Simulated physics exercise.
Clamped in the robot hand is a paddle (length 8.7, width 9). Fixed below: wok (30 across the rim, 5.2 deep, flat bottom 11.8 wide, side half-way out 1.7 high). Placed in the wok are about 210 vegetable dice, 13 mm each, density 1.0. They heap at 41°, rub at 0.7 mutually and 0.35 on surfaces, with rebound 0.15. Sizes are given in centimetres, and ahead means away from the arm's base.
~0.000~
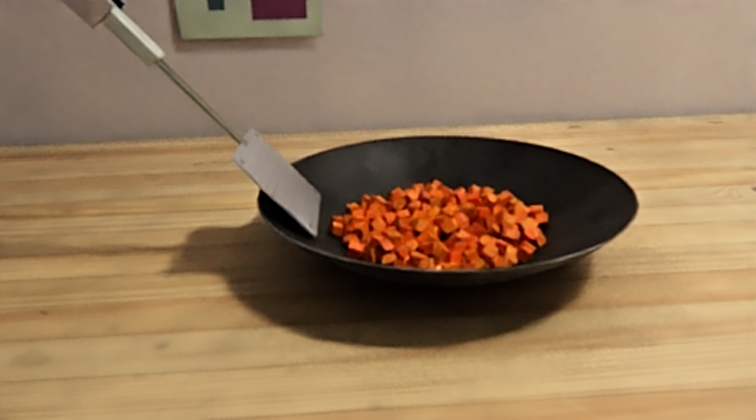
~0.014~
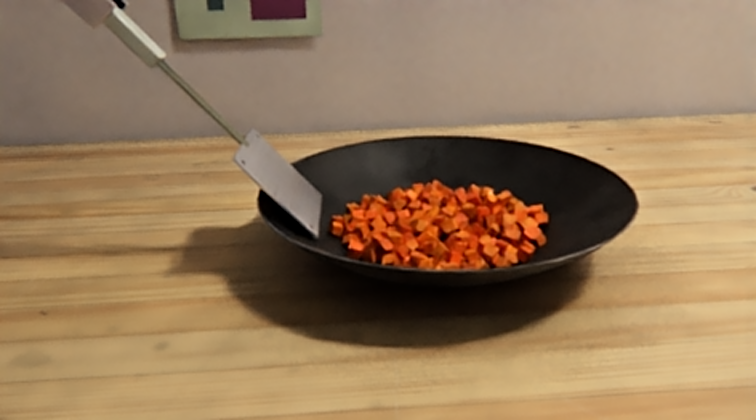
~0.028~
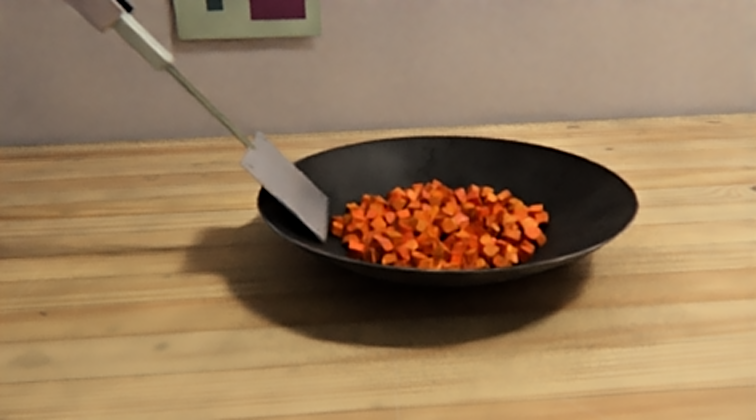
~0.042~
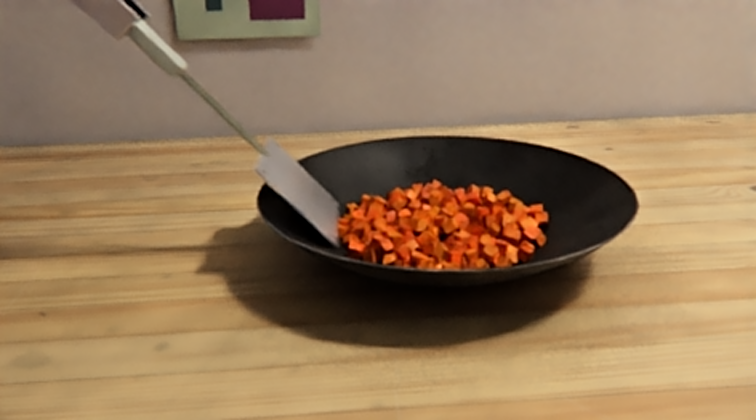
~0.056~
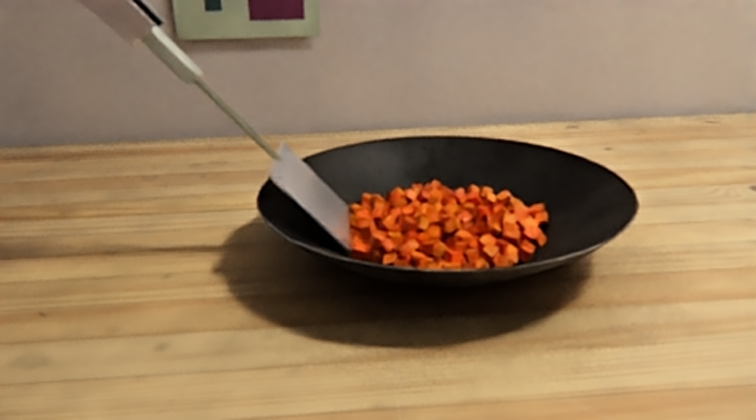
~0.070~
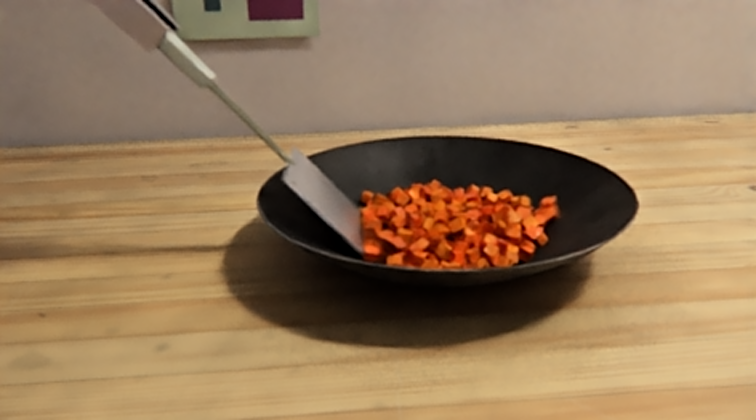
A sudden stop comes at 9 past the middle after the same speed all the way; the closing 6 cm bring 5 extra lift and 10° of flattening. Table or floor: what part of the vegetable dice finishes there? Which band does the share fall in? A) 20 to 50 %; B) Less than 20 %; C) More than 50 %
Less than 20 % (B).
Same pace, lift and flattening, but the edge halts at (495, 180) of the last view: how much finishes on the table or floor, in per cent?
I'd estimate about 0 per cent.
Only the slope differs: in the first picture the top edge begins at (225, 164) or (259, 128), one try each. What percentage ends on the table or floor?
First try around 10 percent, second around 15 percent.
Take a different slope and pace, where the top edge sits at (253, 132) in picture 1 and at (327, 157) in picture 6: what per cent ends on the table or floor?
Near 35 in a hundred.
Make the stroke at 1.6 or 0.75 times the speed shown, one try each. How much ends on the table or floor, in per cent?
About 30 and 10 per cent.
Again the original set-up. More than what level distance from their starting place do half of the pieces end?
I'd guess close to 7 centimetres.
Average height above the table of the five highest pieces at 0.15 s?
Estimated height above table: Approx. 5 cm.
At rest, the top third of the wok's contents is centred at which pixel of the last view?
The middle lies somewhere around (549, 203).
By 0.15 s, sloping 50°, highest piece 5 above the table; 214 in the wok.
By 0.23 s, sloping 47°, highest piece 7 above the table; 209 in the wok, 5 on the blade or in flight.
By 0.47 s, sloping 40°, highest piece 6 above the table; 189 in the wok, 23 on the table or floor, 2 on the blade or in flight.
By 1.52 s, sloping 40°, highest piece 6 above the table; 189 in the wok, 25 on the table or floor.
Final count, 189 in the wok, 25 on the table or floor. That is 12 % on the table or floor.
